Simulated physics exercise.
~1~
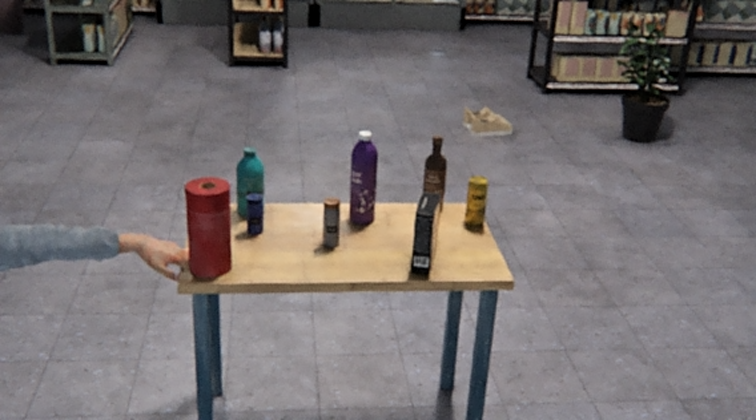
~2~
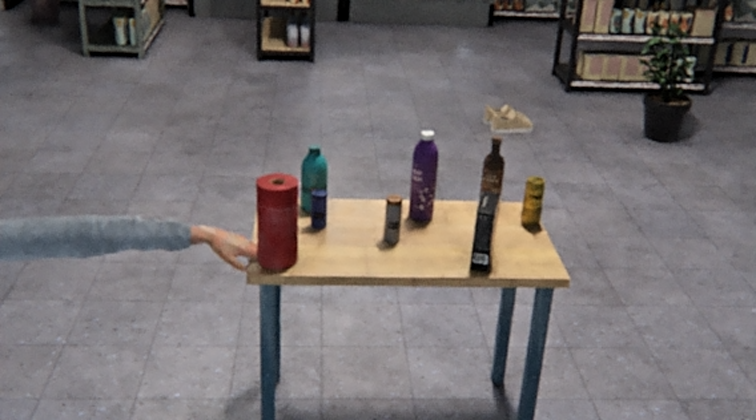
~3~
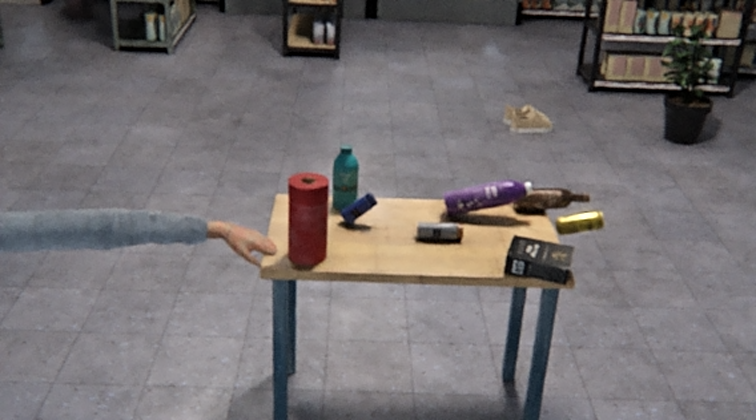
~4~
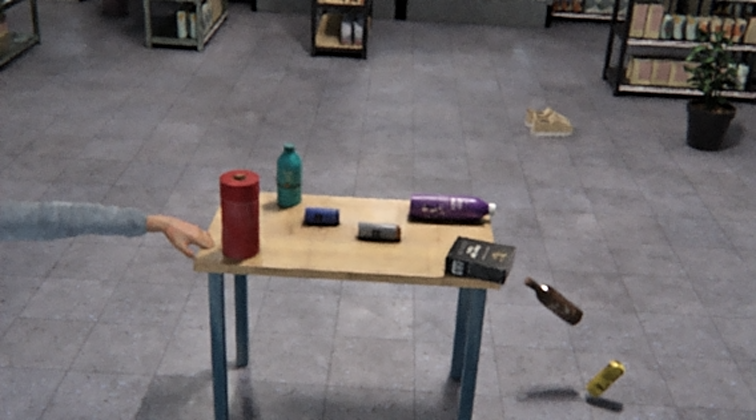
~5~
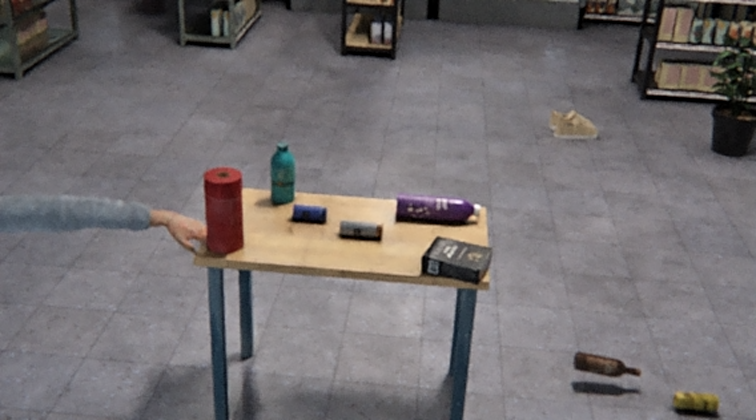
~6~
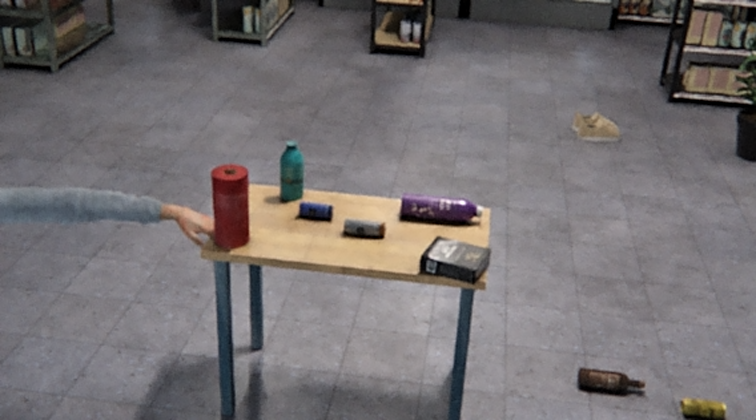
A hand jerked a small wooden table right and then back left, toppling most of the bottles and cans on it. The brown bottle and yellow can fell to the floor, while the red roll and turquoise bottle stayed standing.
